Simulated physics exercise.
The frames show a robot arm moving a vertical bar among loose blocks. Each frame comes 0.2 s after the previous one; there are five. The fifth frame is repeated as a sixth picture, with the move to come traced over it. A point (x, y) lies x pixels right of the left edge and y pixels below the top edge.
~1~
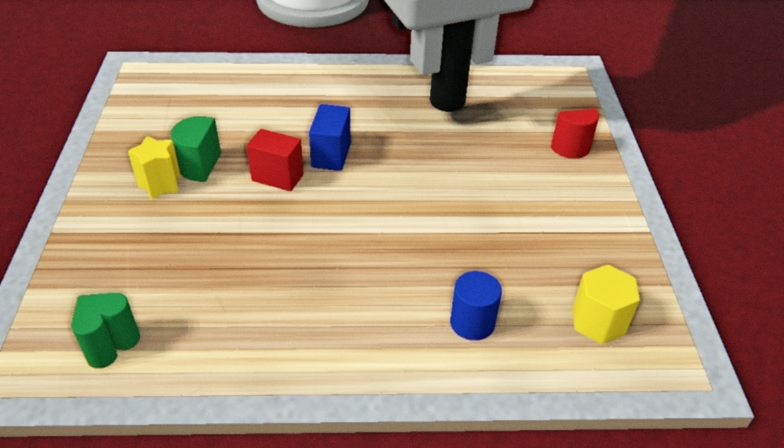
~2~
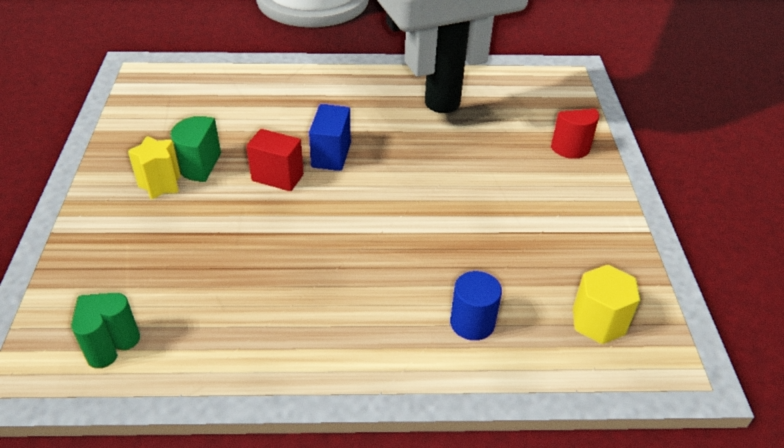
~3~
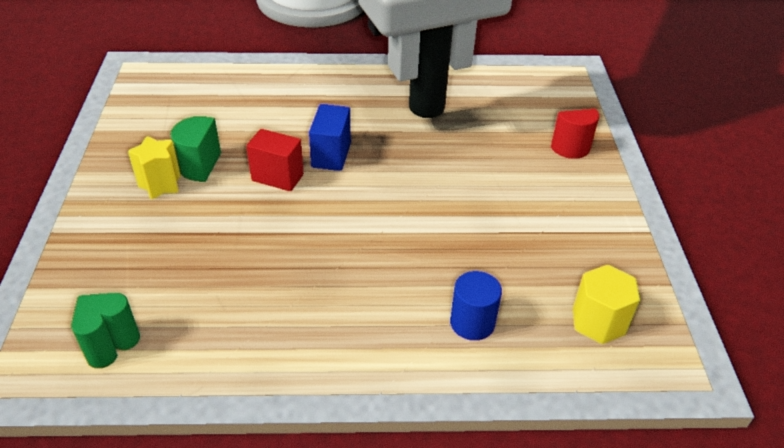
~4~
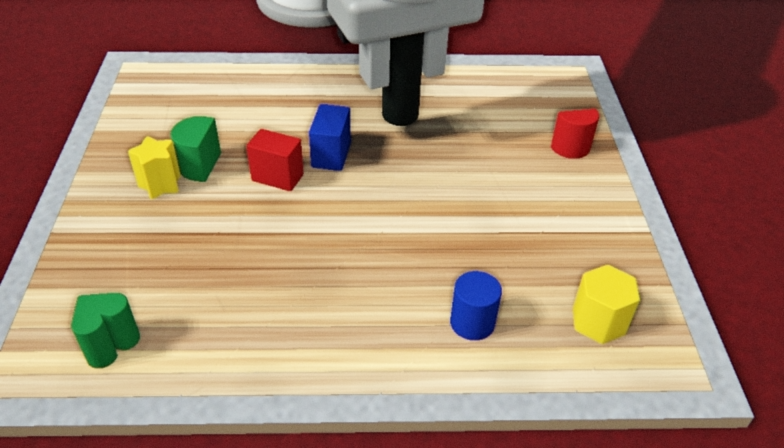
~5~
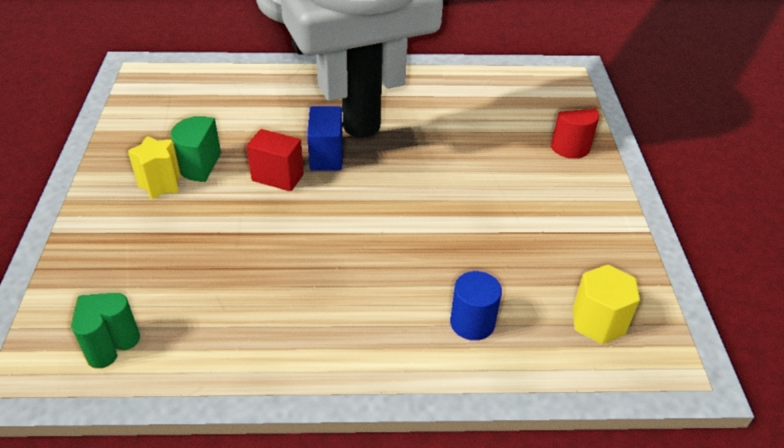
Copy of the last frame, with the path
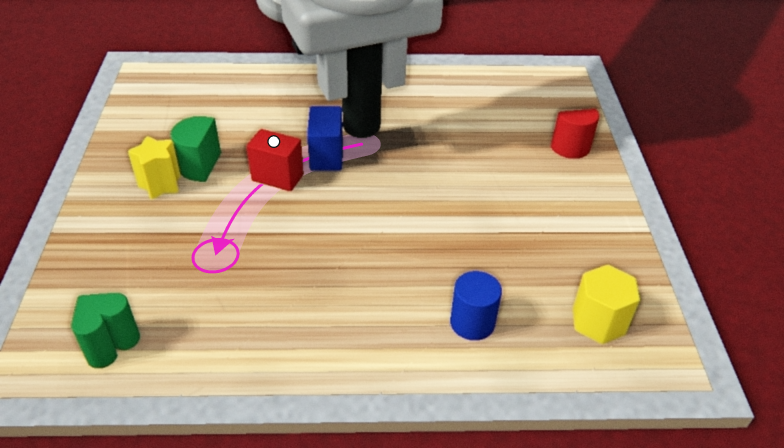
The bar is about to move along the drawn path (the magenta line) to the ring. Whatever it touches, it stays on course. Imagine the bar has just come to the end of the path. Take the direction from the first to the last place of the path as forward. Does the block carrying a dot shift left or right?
Facing from start to end, it shifts right.
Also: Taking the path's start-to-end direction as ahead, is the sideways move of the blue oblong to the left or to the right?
Sideways shift: Right.
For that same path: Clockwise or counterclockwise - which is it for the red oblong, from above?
The twist is clockwise.
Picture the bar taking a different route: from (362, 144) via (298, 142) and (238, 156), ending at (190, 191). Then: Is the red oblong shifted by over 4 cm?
In short: No.
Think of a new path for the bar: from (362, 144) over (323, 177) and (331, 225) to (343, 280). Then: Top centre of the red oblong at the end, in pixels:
Put as a pixel place, it's (247, 152).
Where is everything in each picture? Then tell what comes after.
The first frame shows lower end of the bar at (447, 103), tops of blocks, green D-shaped block at (192, 129), red oblong at (274, 142), blue oblong at (330, 119).
The second frame shows bar at (442, 105), blocks as before.
The third frame shows bar at (427, 109), blocks as before.
The fourth frame shows bar at (400, 117), blocks as before.
The fifth frame shows bar at (362, 128), green D-shaped block at (192, 129), red oblong at (274, 142), blue oblong at (325, 120).
The drawn path runs from (362, 144) by way of (297, 163) and (245, 201) to (216, 255); the dot is on the red oblong.
The first path, step by step. One third of the way, bar at (295, 147); red oblong at (236, 159), turned 15° clockwise; blue oblong at (262, 144), turned 55° anticlockwise.
Two thirds of the way, bar at (242, 185); red oblong at (165, 187), turned 40° clockwise; blue oblong at (201, 178), turned 25° anticlockwise.
At the end, bar at (212, 239); green D-shaped block not moved; red oblong at (140, 194), turned 75° clockwise; blue oblong at (175, 198).
